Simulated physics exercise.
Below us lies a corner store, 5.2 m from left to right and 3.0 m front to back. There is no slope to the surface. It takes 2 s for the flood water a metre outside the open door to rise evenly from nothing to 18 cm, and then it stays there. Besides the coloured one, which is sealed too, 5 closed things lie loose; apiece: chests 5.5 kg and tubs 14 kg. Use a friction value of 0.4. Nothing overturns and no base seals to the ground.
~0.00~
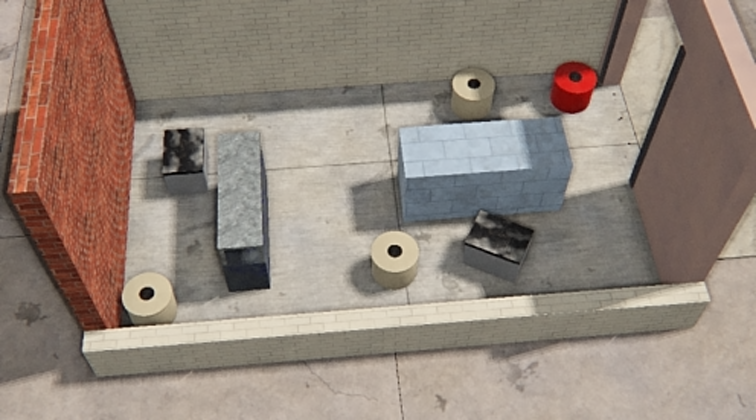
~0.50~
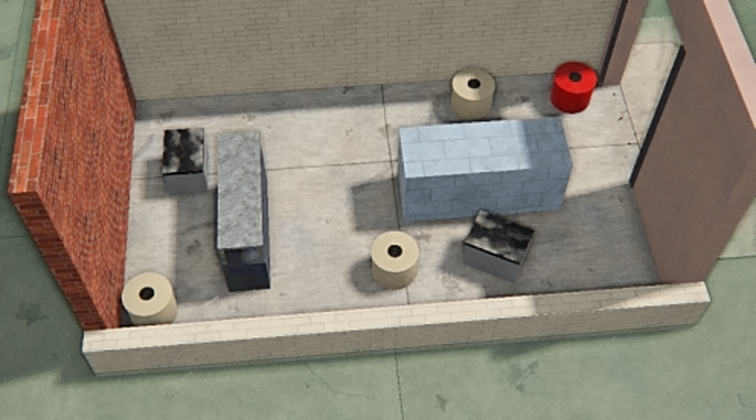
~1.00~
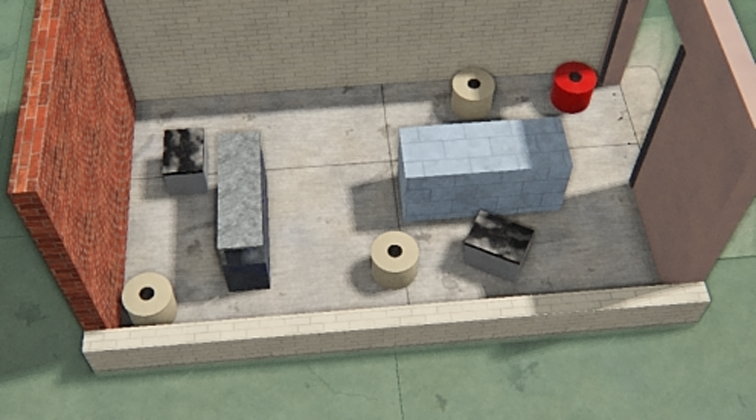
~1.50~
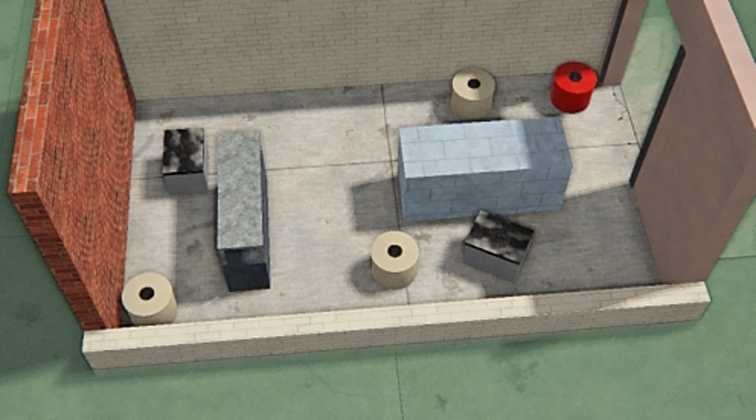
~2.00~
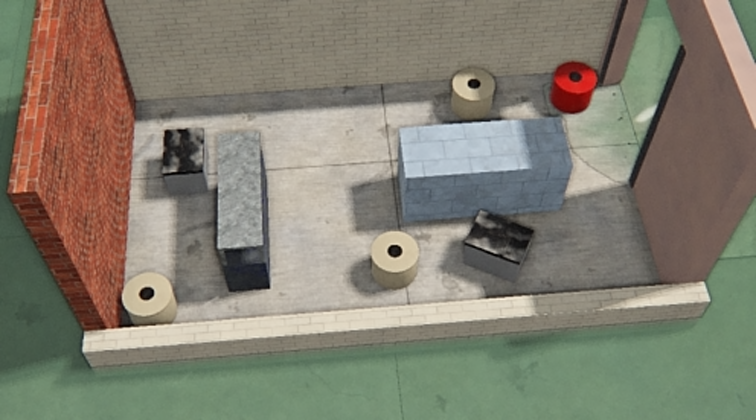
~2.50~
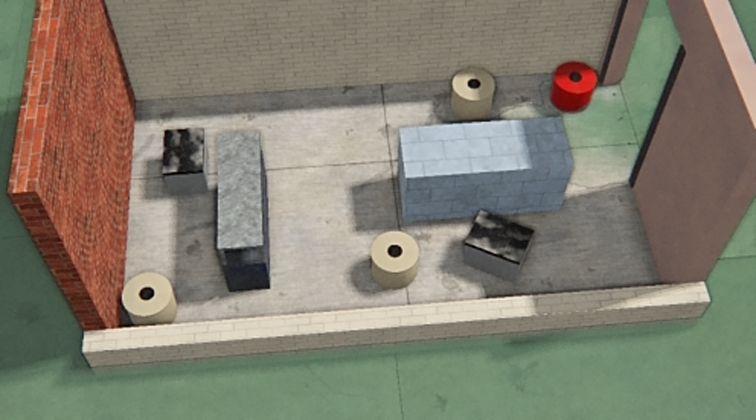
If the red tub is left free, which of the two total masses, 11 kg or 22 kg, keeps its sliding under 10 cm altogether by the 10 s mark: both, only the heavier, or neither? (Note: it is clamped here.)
Neither does.
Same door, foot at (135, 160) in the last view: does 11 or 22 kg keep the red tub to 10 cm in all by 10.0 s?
For that position, nothing offered succeeds.
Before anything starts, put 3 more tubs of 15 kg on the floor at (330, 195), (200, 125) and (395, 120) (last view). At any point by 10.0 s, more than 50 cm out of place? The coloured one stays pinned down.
In that order: Within it, within it, beyond it.
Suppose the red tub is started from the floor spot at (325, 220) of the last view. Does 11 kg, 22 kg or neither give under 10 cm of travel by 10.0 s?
Short answer: Heavier load only.
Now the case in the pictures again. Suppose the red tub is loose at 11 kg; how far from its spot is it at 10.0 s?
I'd put it at roughly 450 cm.
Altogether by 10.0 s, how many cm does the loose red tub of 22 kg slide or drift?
Some 120 cm in all.
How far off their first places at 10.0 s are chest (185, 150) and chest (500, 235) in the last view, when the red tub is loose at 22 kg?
150 cm, 30 cm.
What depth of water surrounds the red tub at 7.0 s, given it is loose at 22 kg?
Close to 10 cm deep.
After 3.5 s the red tub would be 47 cm from its start with 11 kg and 19 cm from its start with 22 kg; 8 cm of water round it then.
After 4.5 s the red tub would be 122 cm from its start with 11 kg and 50 cm from its start with 22 kg; 9 cm of water round it then.
After 7.0 s the red tub would be 368 cm from its start with 11 kg and 73 cm from its start with 22 kg; 10 cm of water round it then.
After 10.0 s the red tub would be 470 cm from its start with 11 kg and 108 cm from its start with 22 kg; 10 cm of water round it then.
